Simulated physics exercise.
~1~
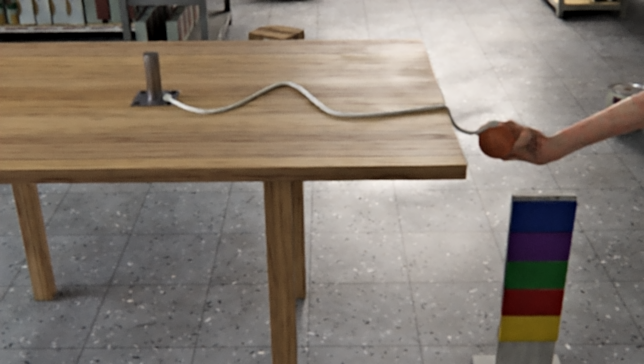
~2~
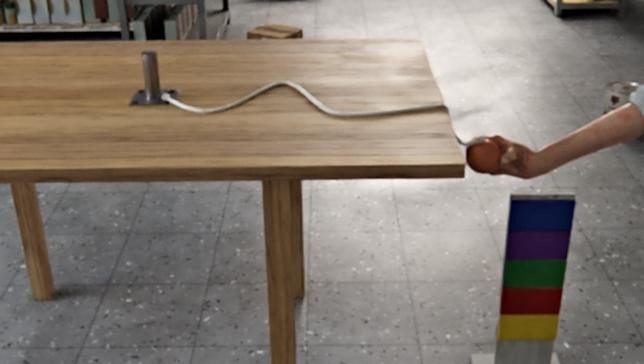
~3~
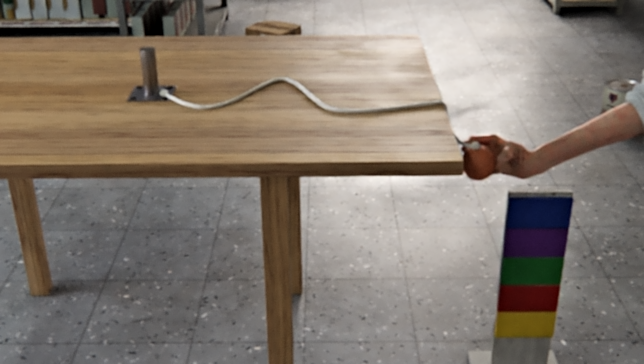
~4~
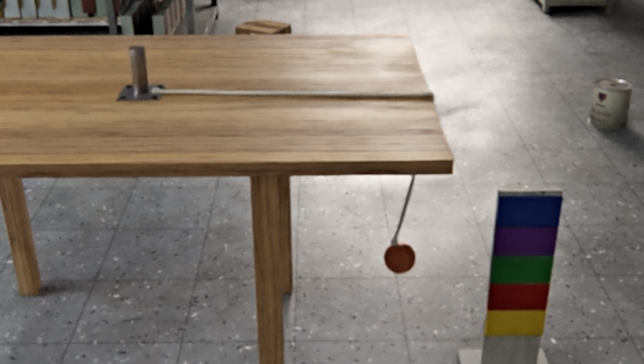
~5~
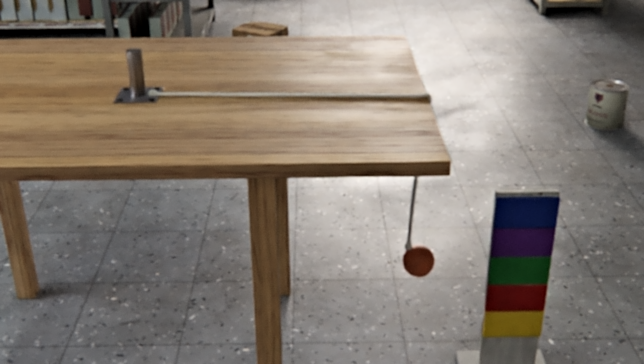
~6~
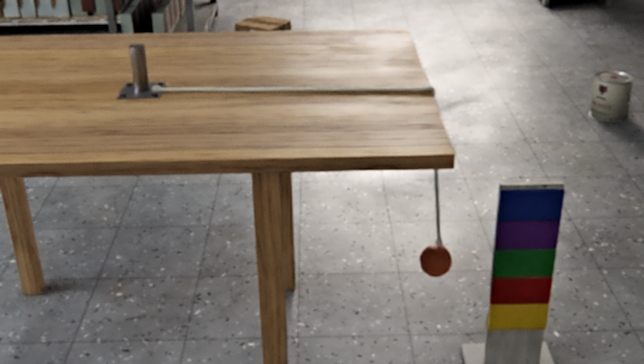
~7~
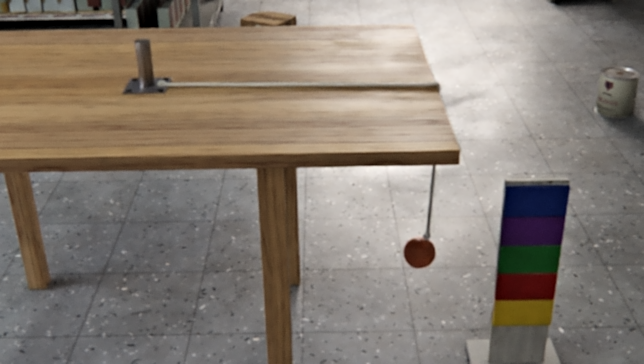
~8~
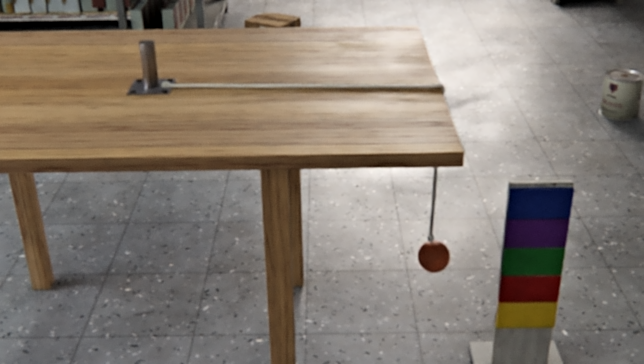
At a wooden table's end, a hand releases an orange ball that swings, hanging level with green.
